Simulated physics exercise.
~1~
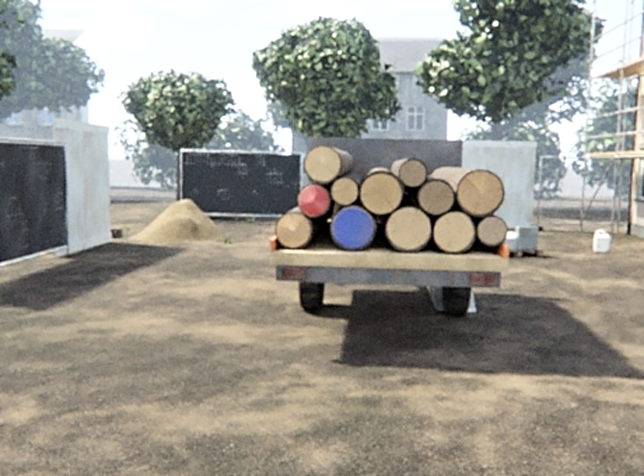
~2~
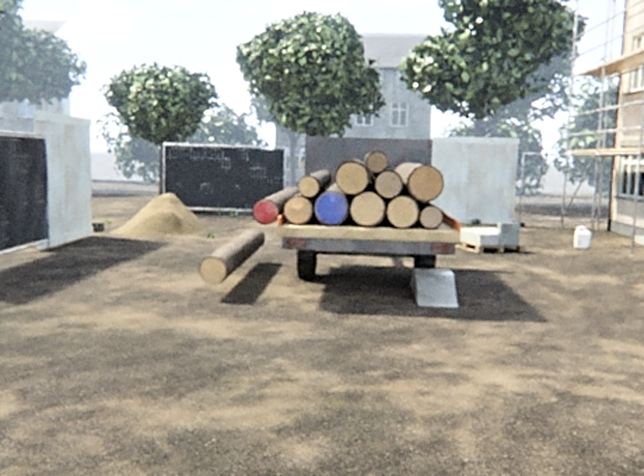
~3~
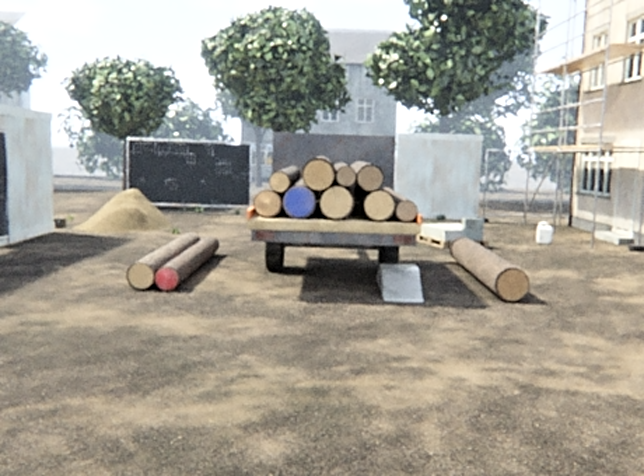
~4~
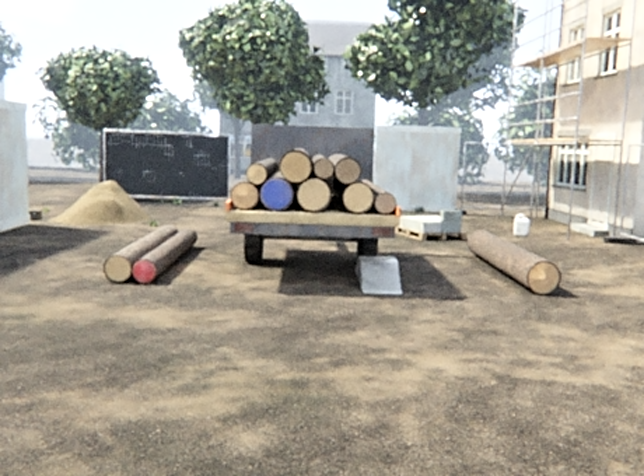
To begin with, a flat trailer stacked with loose logs, one with a red end and one with a blue end, stands in a dusty yard with its right wheel by a pale wedge. It moves a little away from the wedge as the pile shifts, and a plain log drops off the left side while the red one reaches the left edge. The red log then falls beside it, and another plain log comes down on the right. The view drifts slightly right. Finally, the trailer stands still, with the blue log aboard and three logs on the ground.
